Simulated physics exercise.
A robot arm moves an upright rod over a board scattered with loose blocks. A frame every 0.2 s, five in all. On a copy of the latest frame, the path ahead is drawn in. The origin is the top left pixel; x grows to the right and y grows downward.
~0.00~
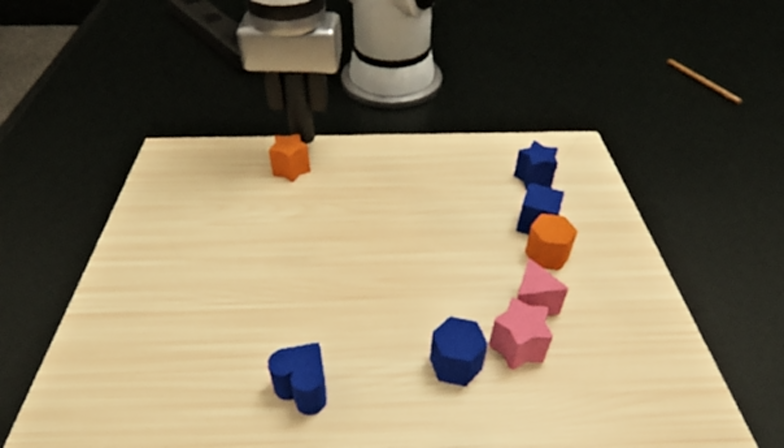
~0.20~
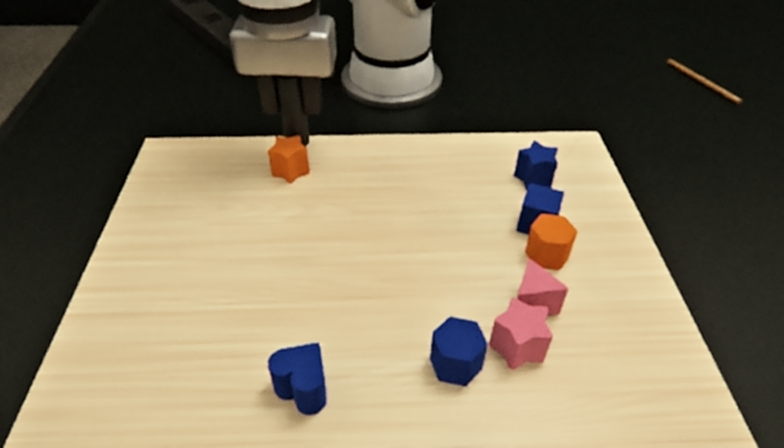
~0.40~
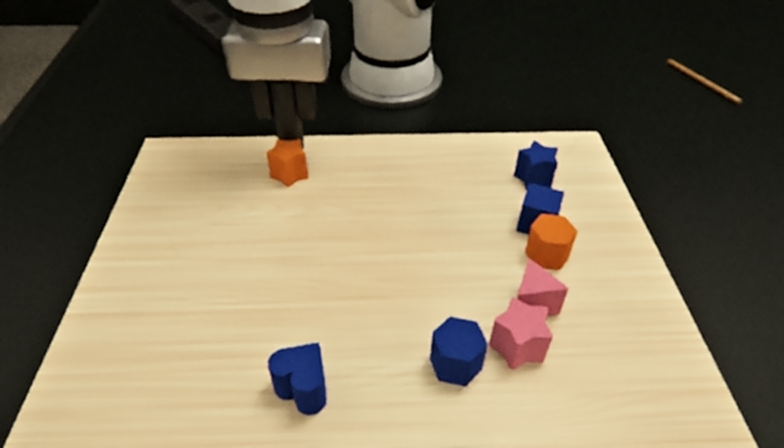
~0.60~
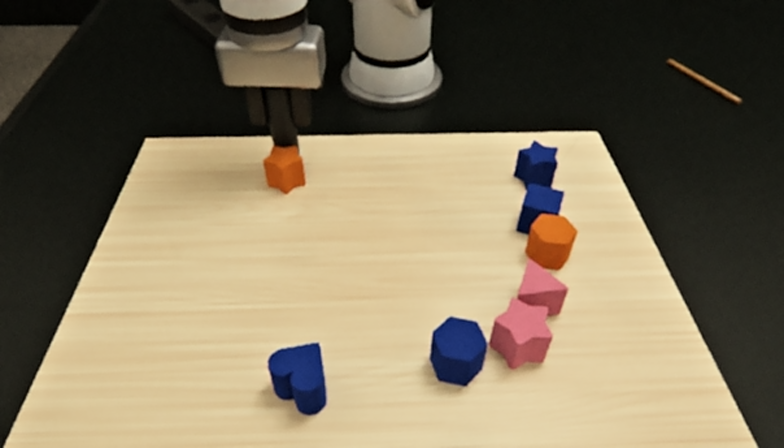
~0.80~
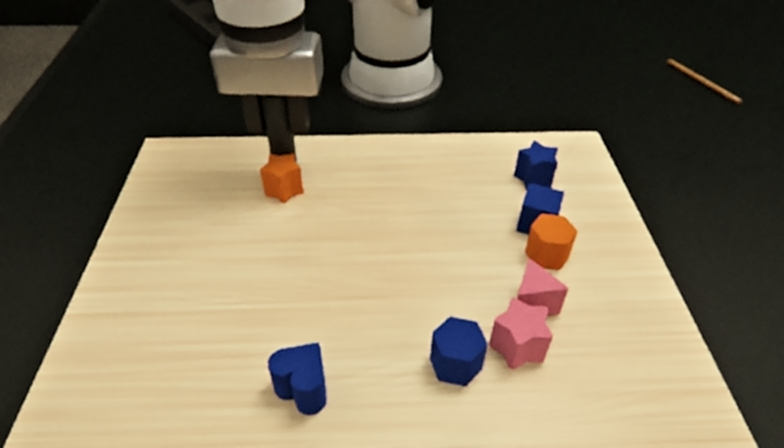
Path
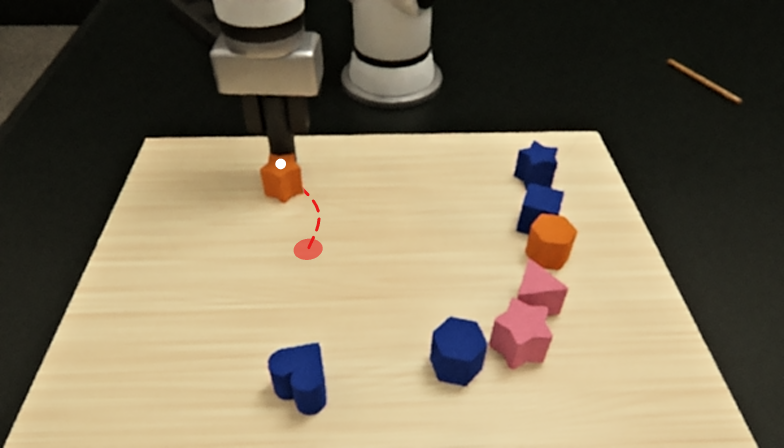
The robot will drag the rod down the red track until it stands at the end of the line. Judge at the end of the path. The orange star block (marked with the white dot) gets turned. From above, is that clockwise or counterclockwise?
Clockwise from above.
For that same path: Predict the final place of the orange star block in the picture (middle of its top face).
The middle of its upper face will lie at (282, 186).
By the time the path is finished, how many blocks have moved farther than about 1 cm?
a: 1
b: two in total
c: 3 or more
Answer: A.
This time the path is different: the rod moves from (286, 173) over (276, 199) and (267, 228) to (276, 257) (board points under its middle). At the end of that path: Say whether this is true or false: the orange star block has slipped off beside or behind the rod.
That claim is false.
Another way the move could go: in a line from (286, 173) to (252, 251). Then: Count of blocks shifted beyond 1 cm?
My answer is one.
Path on the board, from (286, 173) through (307, 194) and (319, 219) to (308, 249); the dot is on the orange star block.
The first path, step by step. One third of the way, rod at (305, 182); orange star block at (282, 181), turned 45° clockwise.
Two thirds of the way, rod at (318, 207); orange star block at (282, 186), turned 80° clockwise.
At the end, rod at (307, 238); orange star block at (282, 186), turned 80° clockwise.
